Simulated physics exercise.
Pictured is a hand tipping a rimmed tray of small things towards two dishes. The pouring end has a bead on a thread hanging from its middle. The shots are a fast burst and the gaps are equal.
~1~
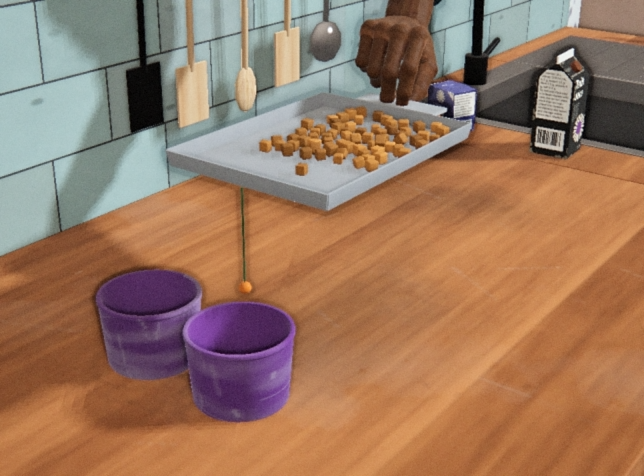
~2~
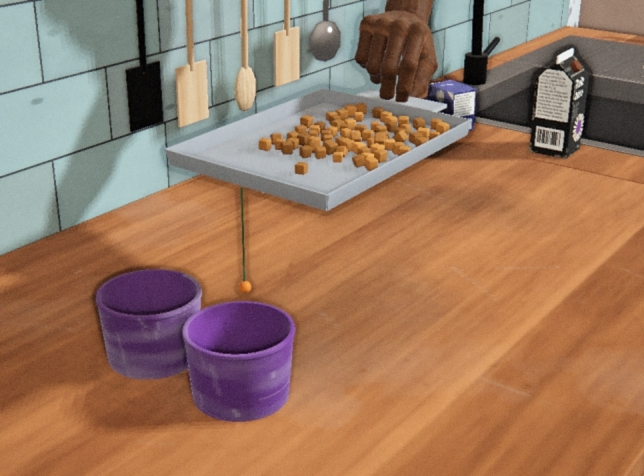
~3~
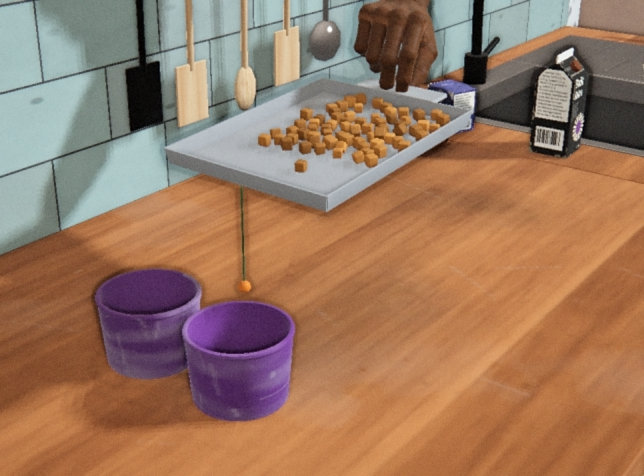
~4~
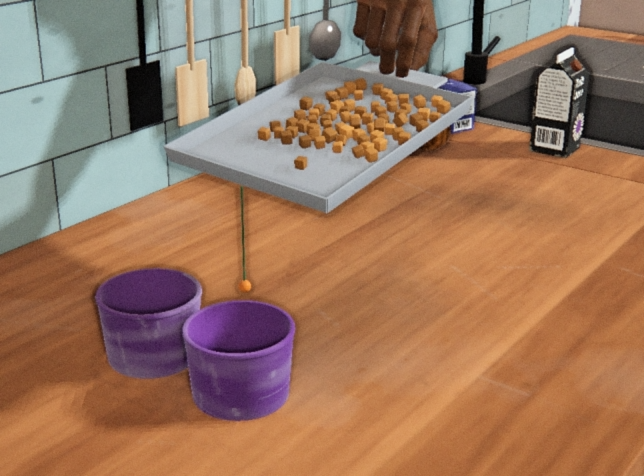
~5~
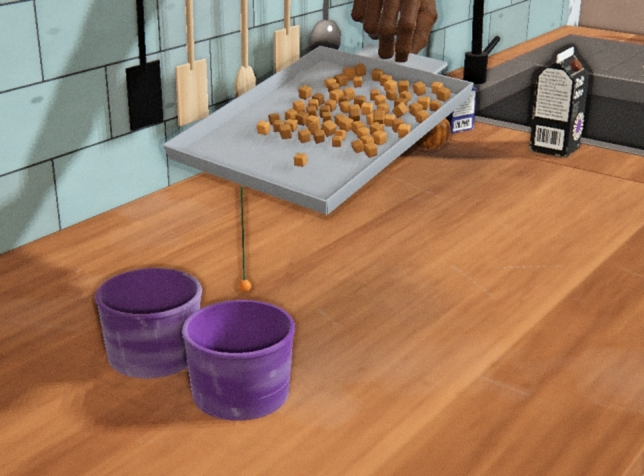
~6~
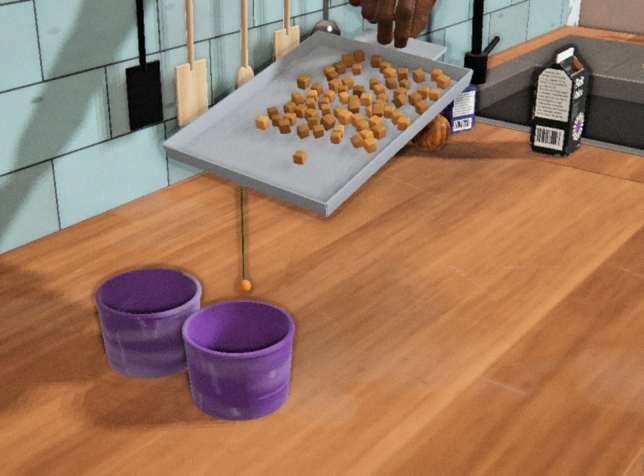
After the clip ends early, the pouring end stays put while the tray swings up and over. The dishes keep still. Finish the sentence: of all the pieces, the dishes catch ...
... fewer than half.
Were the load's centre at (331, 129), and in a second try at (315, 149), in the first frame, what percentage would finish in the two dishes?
That would be 50 per cent, and then 40 per cent.
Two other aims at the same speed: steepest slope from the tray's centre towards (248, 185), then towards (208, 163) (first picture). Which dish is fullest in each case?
The right-side dish first and the left-side dish second.
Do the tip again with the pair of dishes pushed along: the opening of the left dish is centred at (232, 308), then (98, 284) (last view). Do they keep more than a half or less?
For the earlier try a larger portion is kept, for the later one a smaller portion.
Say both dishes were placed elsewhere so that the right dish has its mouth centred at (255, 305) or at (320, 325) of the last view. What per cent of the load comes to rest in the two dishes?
You'd get near 10 per cent and afterwards near 30 per cent.
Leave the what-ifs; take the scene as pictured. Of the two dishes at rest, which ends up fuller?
More ends up in the dish to the right.
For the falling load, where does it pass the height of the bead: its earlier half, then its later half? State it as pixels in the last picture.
(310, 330), then (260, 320).
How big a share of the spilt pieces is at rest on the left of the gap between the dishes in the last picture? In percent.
20 per cent or thereabouts.
Soon after the last picture, tray tipped steeply; nearly all on the tray; a stray few outside both; a stray few in the air.
A little later, tray tipped right over; nearly all on the tray; a stray few in the right dish; a stray few outside both; a small part in the air.
Later still, tray tipped past a quarter turn; about a third in the right dish; about two thirds outside both.
At rest, tray tipped past a quarter turn; about a third in the right dish; none in the left dish; about two thirds outside both.
